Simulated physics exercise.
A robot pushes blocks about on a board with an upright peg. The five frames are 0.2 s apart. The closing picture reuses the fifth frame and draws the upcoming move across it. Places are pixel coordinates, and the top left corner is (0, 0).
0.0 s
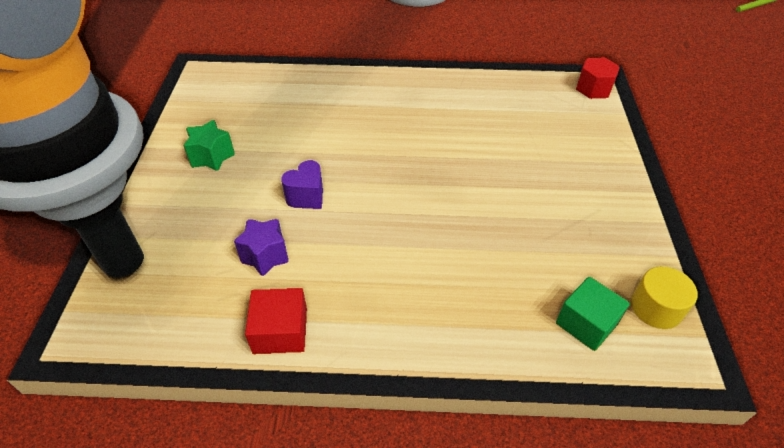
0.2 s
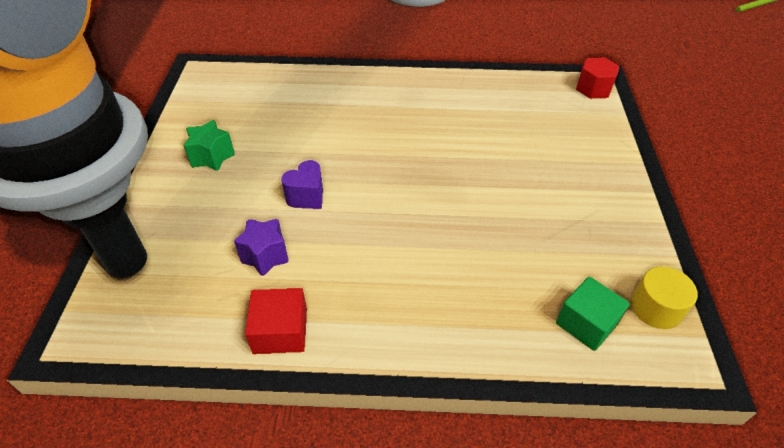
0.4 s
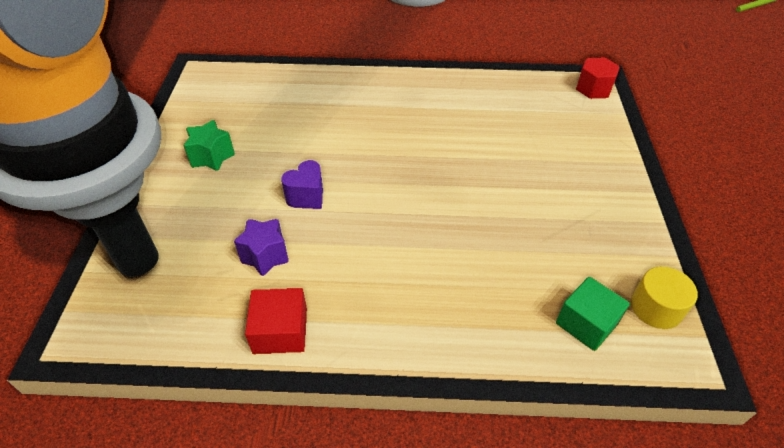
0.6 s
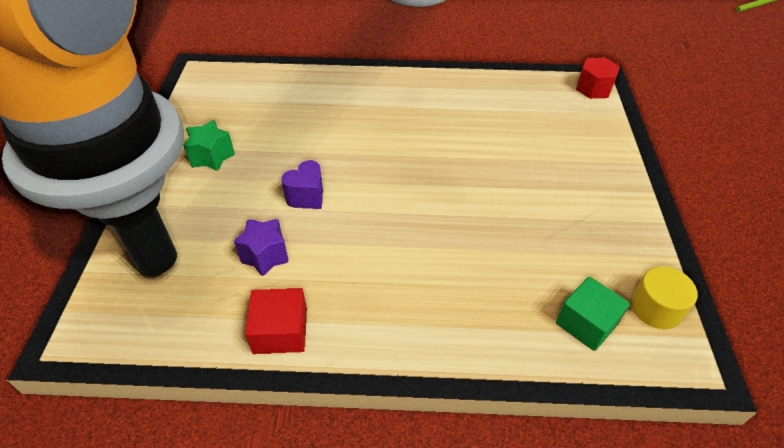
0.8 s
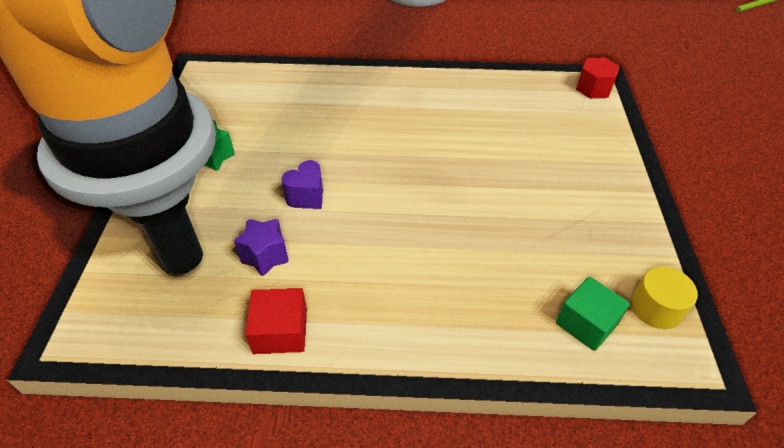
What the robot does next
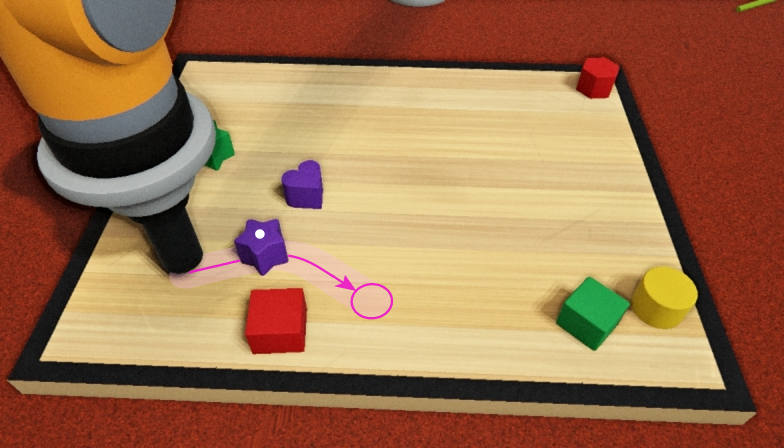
An orange and grey robot arm with a black peg slid a short way right over the wooden board's left side, toward the purple star, while the colored blocks all stayed still.
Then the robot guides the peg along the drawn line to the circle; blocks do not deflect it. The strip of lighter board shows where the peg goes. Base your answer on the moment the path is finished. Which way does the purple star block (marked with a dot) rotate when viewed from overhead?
It makes a counterclockwise turn.
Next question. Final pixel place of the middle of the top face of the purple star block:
My estimate: (339, 221).
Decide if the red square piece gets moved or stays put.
It ends up on the same spot.
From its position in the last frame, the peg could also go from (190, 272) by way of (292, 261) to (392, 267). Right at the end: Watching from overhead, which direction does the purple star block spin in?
It rotates counterclockwise.
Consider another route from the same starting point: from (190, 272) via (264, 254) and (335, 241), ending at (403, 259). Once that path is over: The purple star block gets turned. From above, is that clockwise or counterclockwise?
It swings round anticlockwise.
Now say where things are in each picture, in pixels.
In the first picture, peg's lower end at (123, 262); purple star block at (260, 234); red square piece at (275, 310).
In the second picture, peg at (127, 261); blocks still.
In the third picture, peg at (138, 261); blocks still.
In the fourth picture, peg at (157, 260); blocks still.
In the fifth picture, peg at (183, 258); purple star block at (260, 234); red square piece at (275, 310).
Drawn move, from (190, 272) over (257, 257) and (319, 267) to (372, 301); the dot is on the purple star block.
What follows on the original path. One third of the way, peg at (253, 242); purple star block at (296, 225).
Two thirds of the way, peg at (317, 253); purple star block at (338, 221), turned 75° anticlockwise.
At the end, peg at (371, 287); purple star block at (339, 221), turned 80° anticlockwise; red square piece still.
